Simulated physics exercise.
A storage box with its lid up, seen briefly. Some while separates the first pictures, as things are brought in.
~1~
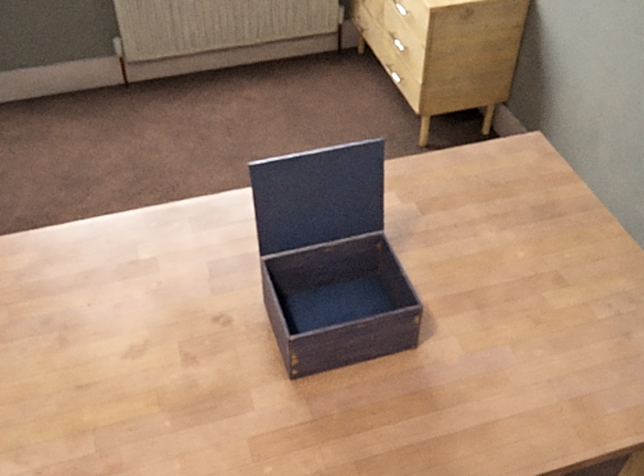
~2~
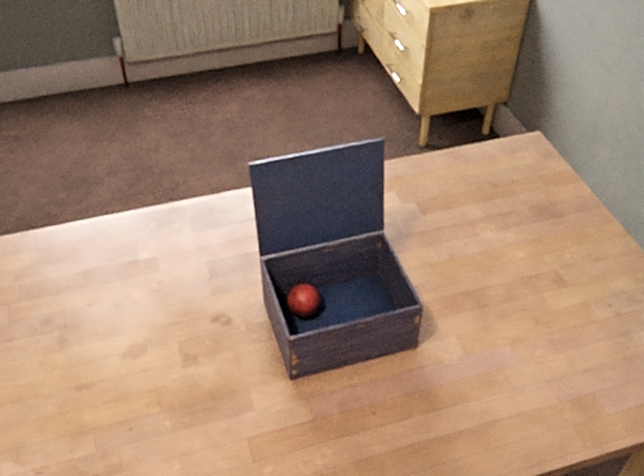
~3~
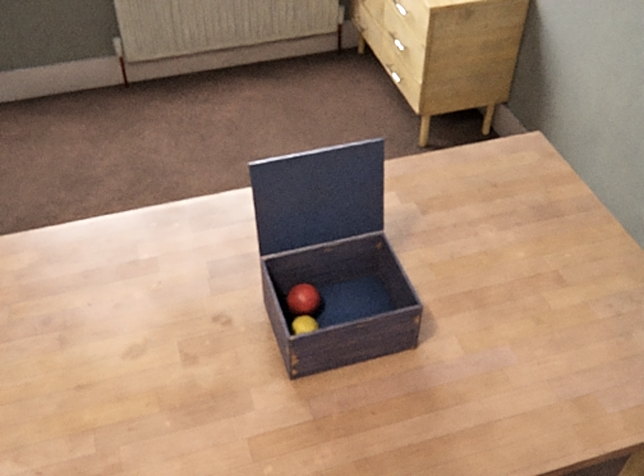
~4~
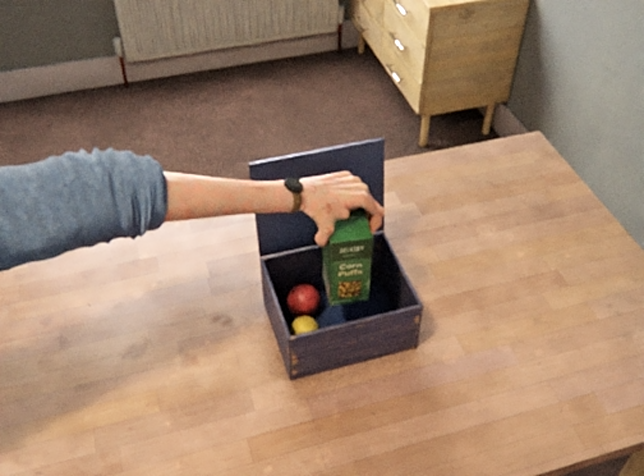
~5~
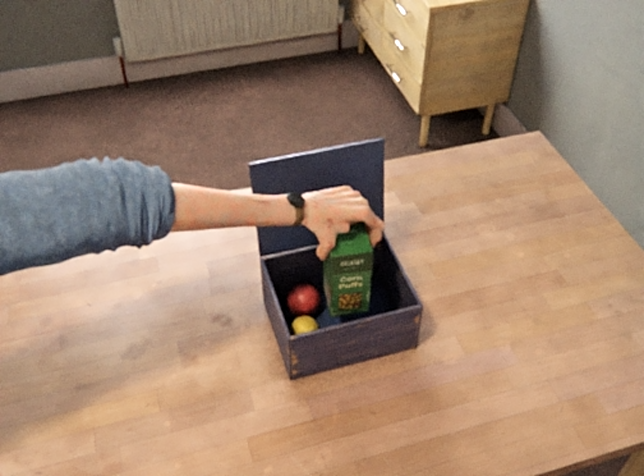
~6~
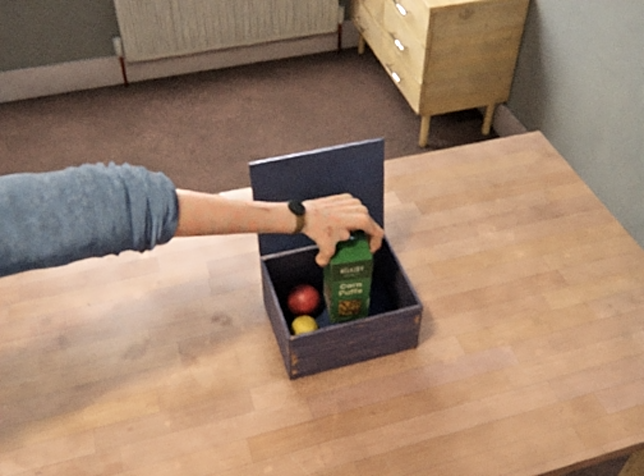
An arm in a blue-grey sleeve with a dark wristband reaches in from the left over an open dark blue box on a light wooden table, viewed from above by a still camera. Before it appears, the box is empty, then holds a red ball-like object and a smaller yellow one at its left. The hand lowers a green carton slightly into the box beside them, keeping its grip.
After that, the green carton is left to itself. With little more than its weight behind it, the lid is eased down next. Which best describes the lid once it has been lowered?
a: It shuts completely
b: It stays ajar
It stays ajar.
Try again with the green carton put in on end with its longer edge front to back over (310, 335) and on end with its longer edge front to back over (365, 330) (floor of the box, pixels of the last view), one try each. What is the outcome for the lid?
The lid goes all the way down the first time and stays partly open the second time.
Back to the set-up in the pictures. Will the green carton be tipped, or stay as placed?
In the end, it keeps its orientation.
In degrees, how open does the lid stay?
Some 30 degrees above the rim, more or less.
Then, 0.90 s after the last picture, lid starting down; green carton slid about its own width near (345, 301).
Then, 1.50 s after the last picture, lid 69° above the rim; green carton slid about its own width near (345, 301).
Then, 1.70 s after the last picture, lid 46° above the rim; green carton slid about its own width near (345, 301).
At rest, lid 30° above the rim; moved from the start, green carton; the other 2 in place. Seen from the same camera at the end, green carton near (345, 301).
